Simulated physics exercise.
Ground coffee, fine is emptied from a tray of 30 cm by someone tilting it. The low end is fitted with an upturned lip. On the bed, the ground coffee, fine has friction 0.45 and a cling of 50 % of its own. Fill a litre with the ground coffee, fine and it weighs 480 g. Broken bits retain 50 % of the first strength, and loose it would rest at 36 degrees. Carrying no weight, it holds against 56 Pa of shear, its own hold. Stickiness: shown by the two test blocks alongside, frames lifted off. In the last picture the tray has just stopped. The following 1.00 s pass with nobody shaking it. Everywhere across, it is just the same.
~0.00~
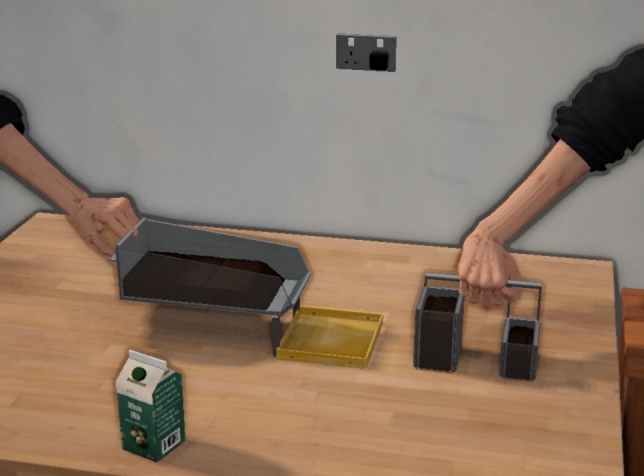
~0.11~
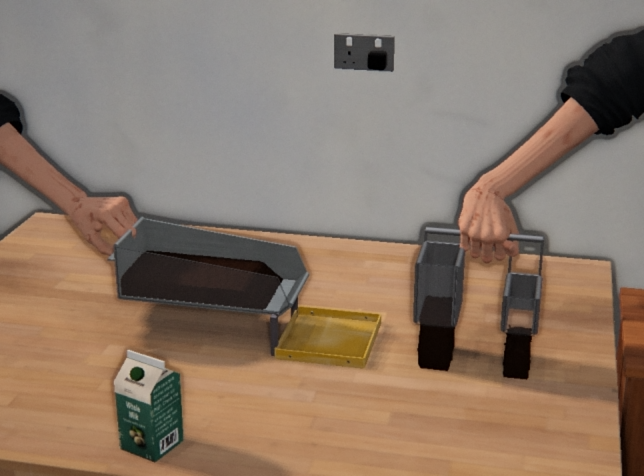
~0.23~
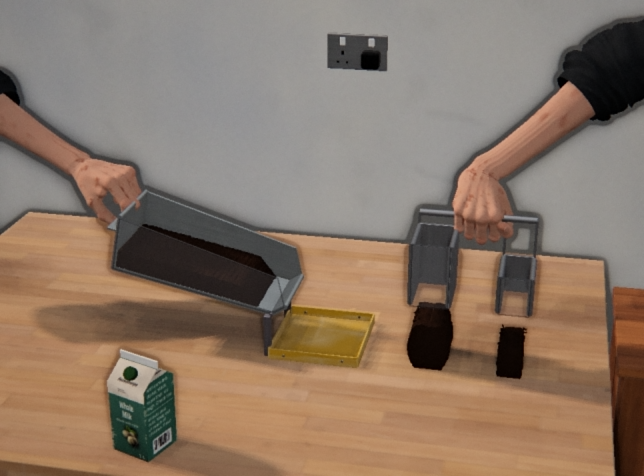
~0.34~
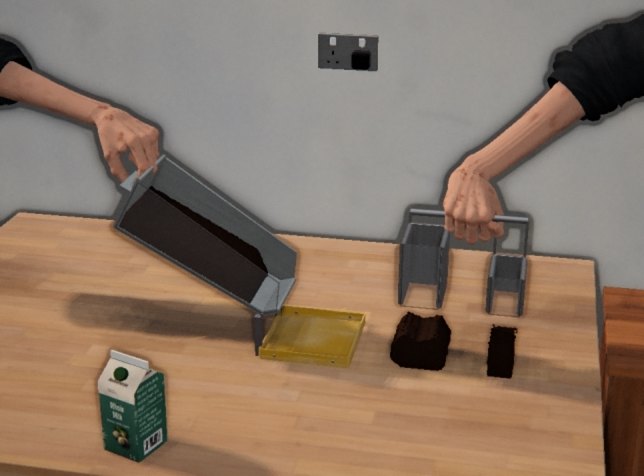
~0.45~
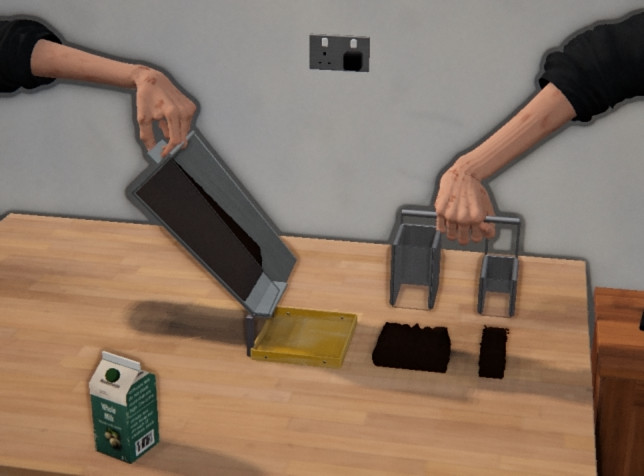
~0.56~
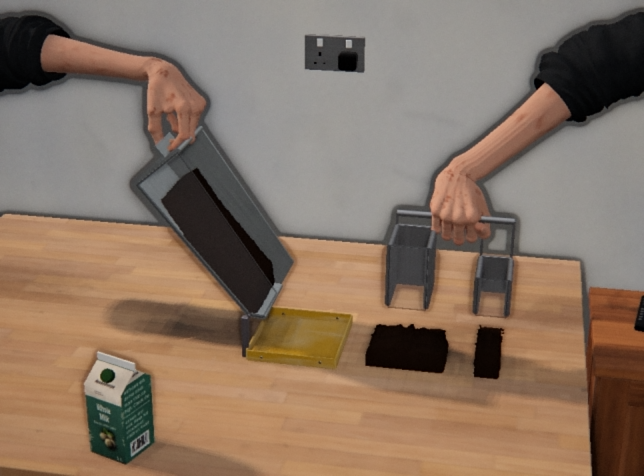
One hand lifts two open moulds off dark blocks while another steadily tilts a grey tray.
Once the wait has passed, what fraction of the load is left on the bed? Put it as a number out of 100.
Roughly 24 out of 100 is left.
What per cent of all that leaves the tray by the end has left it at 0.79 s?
Looks like roughly 60 %, give or take.
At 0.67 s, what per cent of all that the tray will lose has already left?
About 10 %.
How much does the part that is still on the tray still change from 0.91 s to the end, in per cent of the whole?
I'd put it at close to 12 percent.
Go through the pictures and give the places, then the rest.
The first picture shows top of the high end at (120, 247), tilt 0 degrees; foremost bit of the ground coffee, fine at (264, 309); block heights 10 cm, 5.6 cm (left to right).
The second picture shows top of the high end at (118, 246), tilt 0 degrees; foremost bit of the ground coffee, fine at (263, 308); block heights 10 cm, 5.6 cm (left to right).
The third picture shows top of the high end at (122, 218), tilt 11 degrees; foremost bit of the ground coffee, fine at (257, 305); block heights 9.0 cm, 5.6 cm (left to right).
The fourth picture shows top of the high end at (141, 182), tilt 28 degrees; foremost bit of the ground coffee, fine at (249, 302); block heights 6.9 cm, 5.6 cm (left to right).
The fifth picture shows top of the high end at (172, 158), tilt 45 degrees; foremost bit of the ground coffee, fine at (244, 298); block heights 4.8 cm, 5.6 cm (left to right).
The sixth picture shows top of the high end at (180, 153), tilt 50 degrees; foremost bit of the ground coffee, fine at (258, 312); block heights 4.6 cm, 5.6 cm (left to right).
After 0.67 s, the tilt is 50 degrees and 89 % is on the bed.
After 0.79 s, the tilt is 50 degrees and 58 % is on the bed.
After 0.91 s, the tilt is 50 degrees and 36 % is on the bed.
After 1.03 s, the tilt is 50 degrees and 26 % is on the bed.
After 1.53 s, the tilt is 50 degrees and 24 % is on the bed.
